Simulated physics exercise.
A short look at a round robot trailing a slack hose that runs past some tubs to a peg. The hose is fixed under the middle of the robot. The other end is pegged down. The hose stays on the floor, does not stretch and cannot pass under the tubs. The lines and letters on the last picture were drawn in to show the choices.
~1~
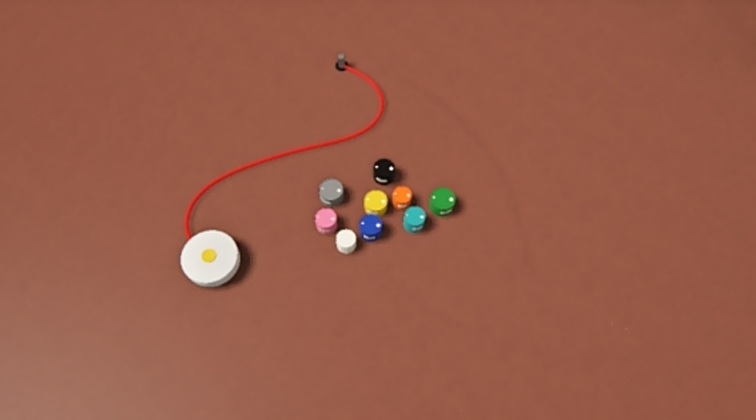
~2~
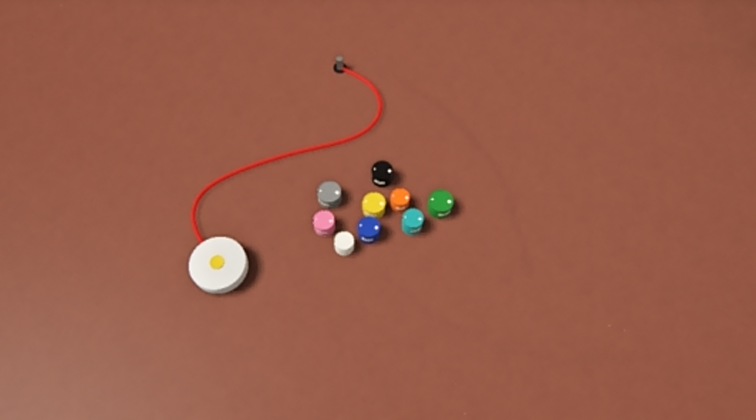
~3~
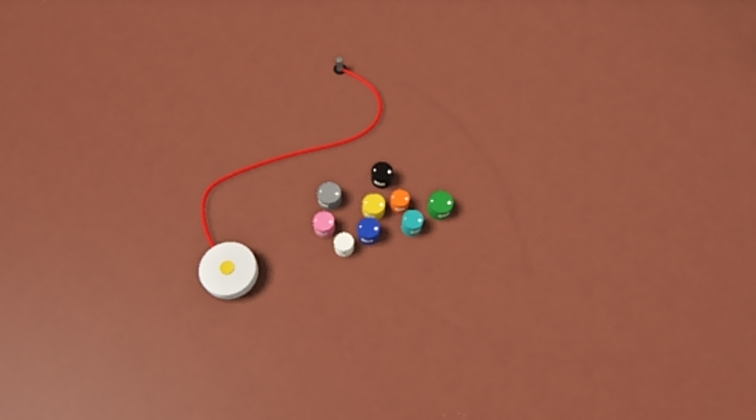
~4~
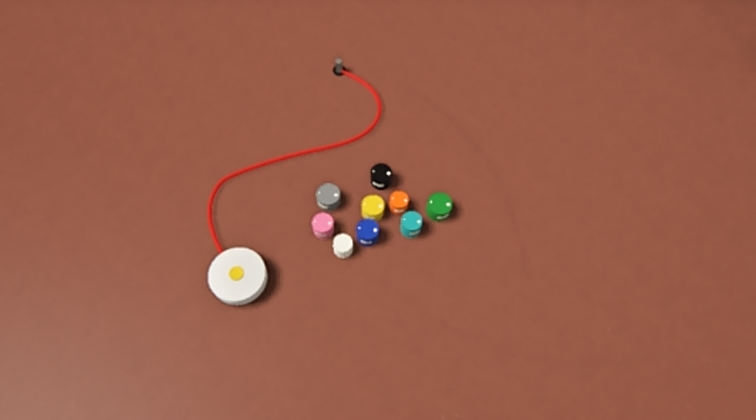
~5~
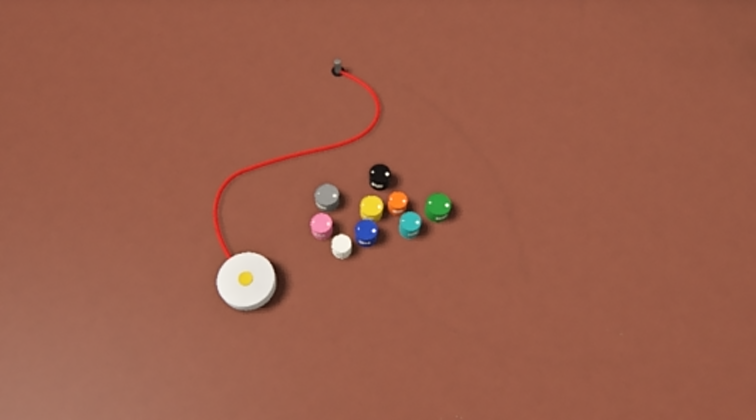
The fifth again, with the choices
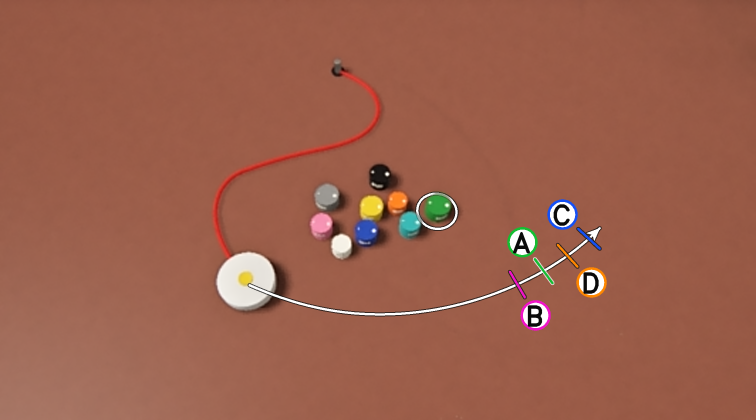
At the start, a round white device with a yellow centre sits left of a cluster of small coloured tubs, trailing a curving red cord pegged down above. The device slides a short way right and toward the viewer, drawing the near part of the cord along, while the tubs stay grouped.
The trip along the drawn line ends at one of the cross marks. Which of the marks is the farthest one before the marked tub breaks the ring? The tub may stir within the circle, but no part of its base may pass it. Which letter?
All is well up to D.
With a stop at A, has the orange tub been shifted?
No.
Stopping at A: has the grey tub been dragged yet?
Yes.
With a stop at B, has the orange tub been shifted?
No.
On the marked copy, A at (544, 271); B at (517, 284); C at (589, 239); D at (568, 256); the ring at (437, 211); the route from (249, 285) via (446, 308) to (600, 228).
With D. Early on, robot (363, 311); green tub (438, 208).
Further on, robot (485, 295); green tub (438, 208).
At the end, robot (570, 252); orange tub (410, 200); yellow tub (391, 192); turquoise tub (421, 221); blue tub (401, 216); black tub (384, 174); white tub (382, 208); grey tub (361, 177); green tub (438, 208); pink tub (370, 194); the green tub is still in its ring.
As for the rest, A is safe but short; B is safe but short; C drags the ringed tub to (448, 199).
